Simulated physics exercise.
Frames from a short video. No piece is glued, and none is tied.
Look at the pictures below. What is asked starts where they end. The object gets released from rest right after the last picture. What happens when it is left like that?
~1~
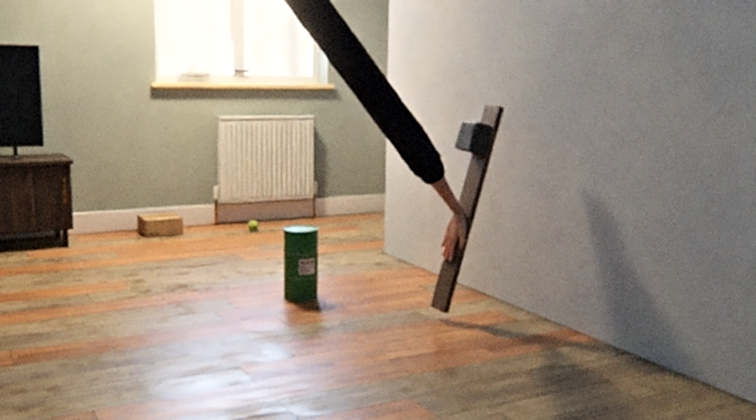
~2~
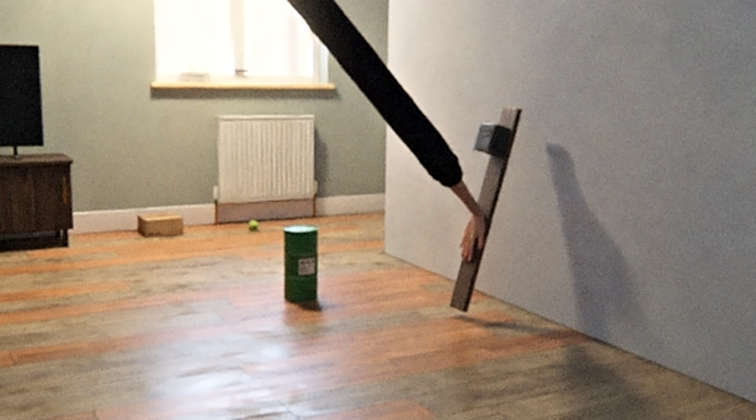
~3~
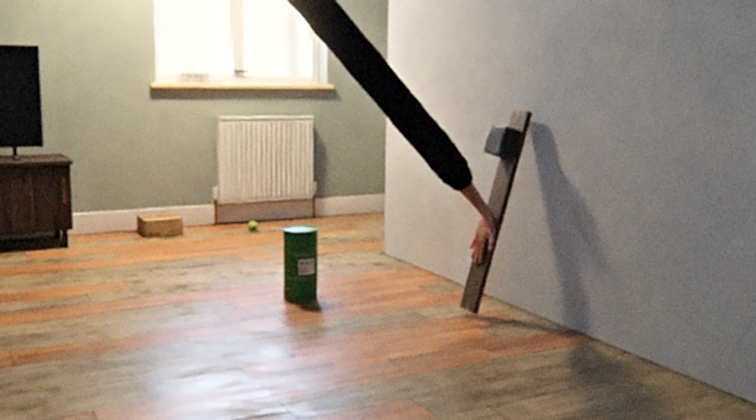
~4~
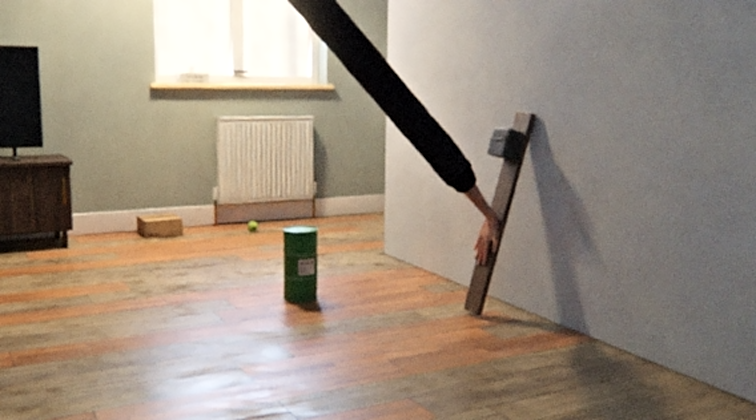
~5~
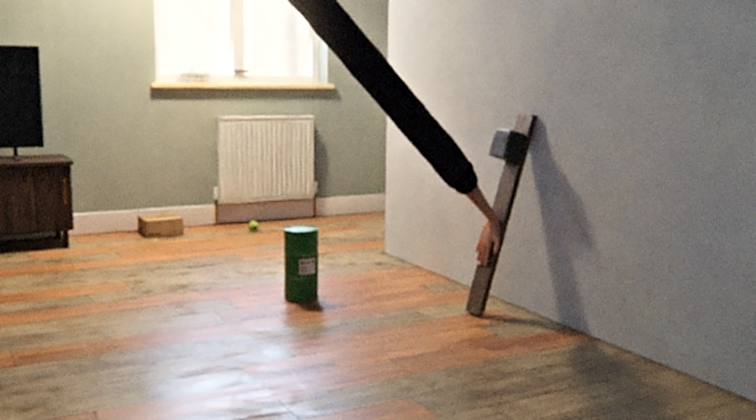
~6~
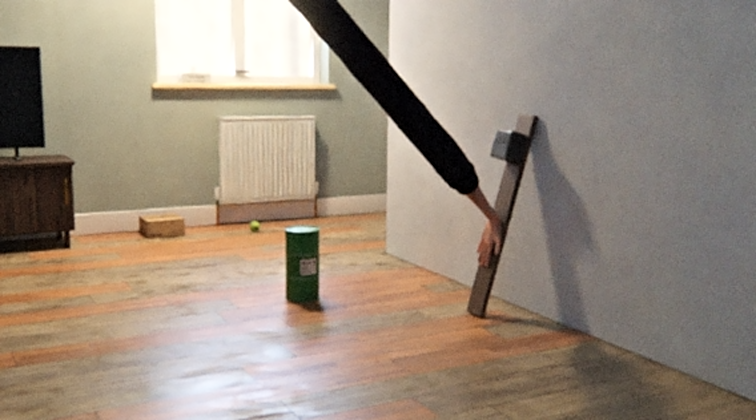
It stays as it was.
Then, 0.20 s past the last view, nothing moves.
Then, 0.50 s past the last view, brown plank resting near (502, 215).
Finally, both still in place. Final places as the last picture's camera would see them, brown plank near (502, 215). The plank holds.
